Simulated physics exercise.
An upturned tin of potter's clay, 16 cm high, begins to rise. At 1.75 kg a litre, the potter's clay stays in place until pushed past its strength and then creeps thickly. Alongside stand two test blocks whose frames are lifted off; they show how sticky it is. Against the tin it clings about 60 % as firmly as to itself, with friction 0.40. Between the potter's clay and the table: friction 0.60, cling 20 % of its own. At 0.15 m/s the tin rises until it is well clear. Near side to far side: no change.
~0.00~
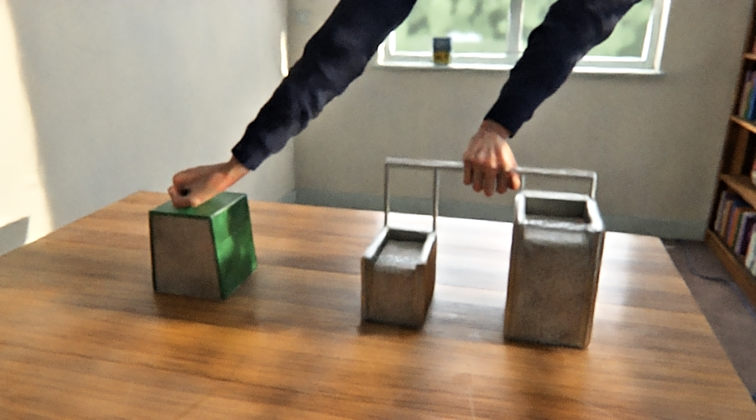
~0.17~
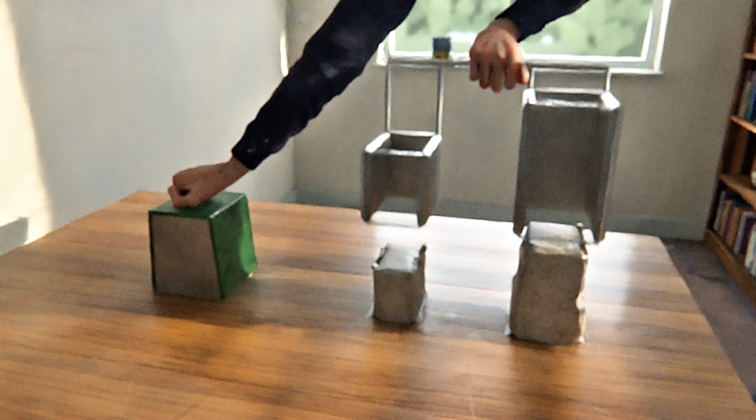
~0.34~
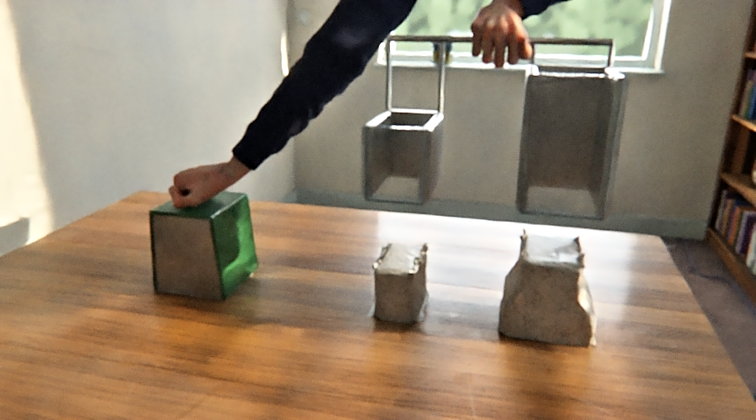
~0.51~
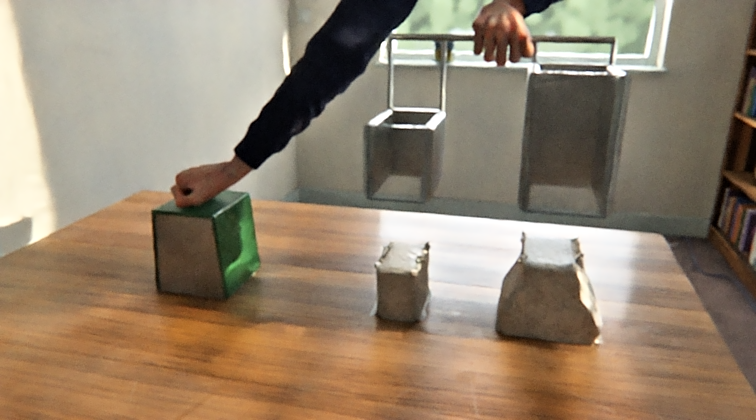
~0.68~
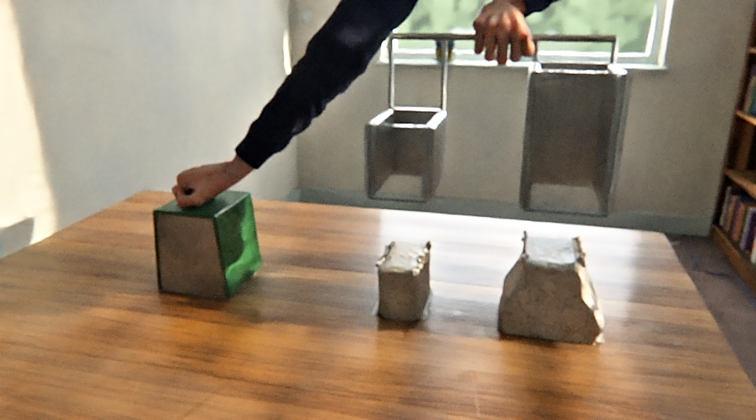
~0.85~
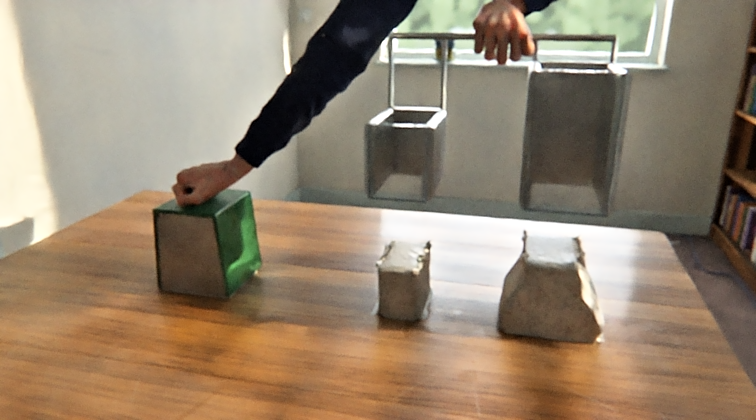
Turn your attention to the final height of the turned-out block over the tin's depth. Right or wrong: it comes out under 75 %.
Wrong, it is above 75 %.
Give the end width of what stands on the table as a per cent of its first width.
About 120 per cent.
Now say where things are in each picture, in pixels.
In the first picture, top corner of the tin at (152, 215), not yet moved; crest of the potter's clay at (156, 216); block heights 10.0 cm, 18 cm (left to right).
In the second picture, top corner of the tin at (152, 215), not yet moved; crest of the potter's clay at (156, 216); block heights 9.9 cm, 17 cm (left to right).
In the third picture, top corner of the tin at (153, 215), not yet moved; crest of the potter's clay at (157, 216); block heights 9.9 cm, 14 cm (left to right).
In the fourth picture, top corner of the tin at (155, 214), not yet moved; crest of the potter's clay at (159, 215); block heights 9.9 cm, 14 cm (left to right).
In the fifth picture, top corner of the tin at (156, 214), not yet moved; crest of the potter's clay at (160, 215); block heights 9.9 cm, 14 cm (left to right).
In the sixth picture, top corner of the tin at (156, 213), not yet moved; crest of the potter's clay at (171, 216); block heights 9.9 cm, 14 cm (left to right).
After 1.34 s, the tin is up by 7.3 cm.
After 1.91 s, the tin is up by 16 cm; what stands on the table is 88 % of the tin's depth.
After 2.48 s, the tin is up by 24 cm; what stands on the table is 86 % of the tin's depth.
After 3.06 s, the tin is up by 28 cm; what stands on the table is 86 % of the tin's depth.
After 3.16 s, the tin is up by 28 cm; what stands on the table is 86 % of the tin's depth.
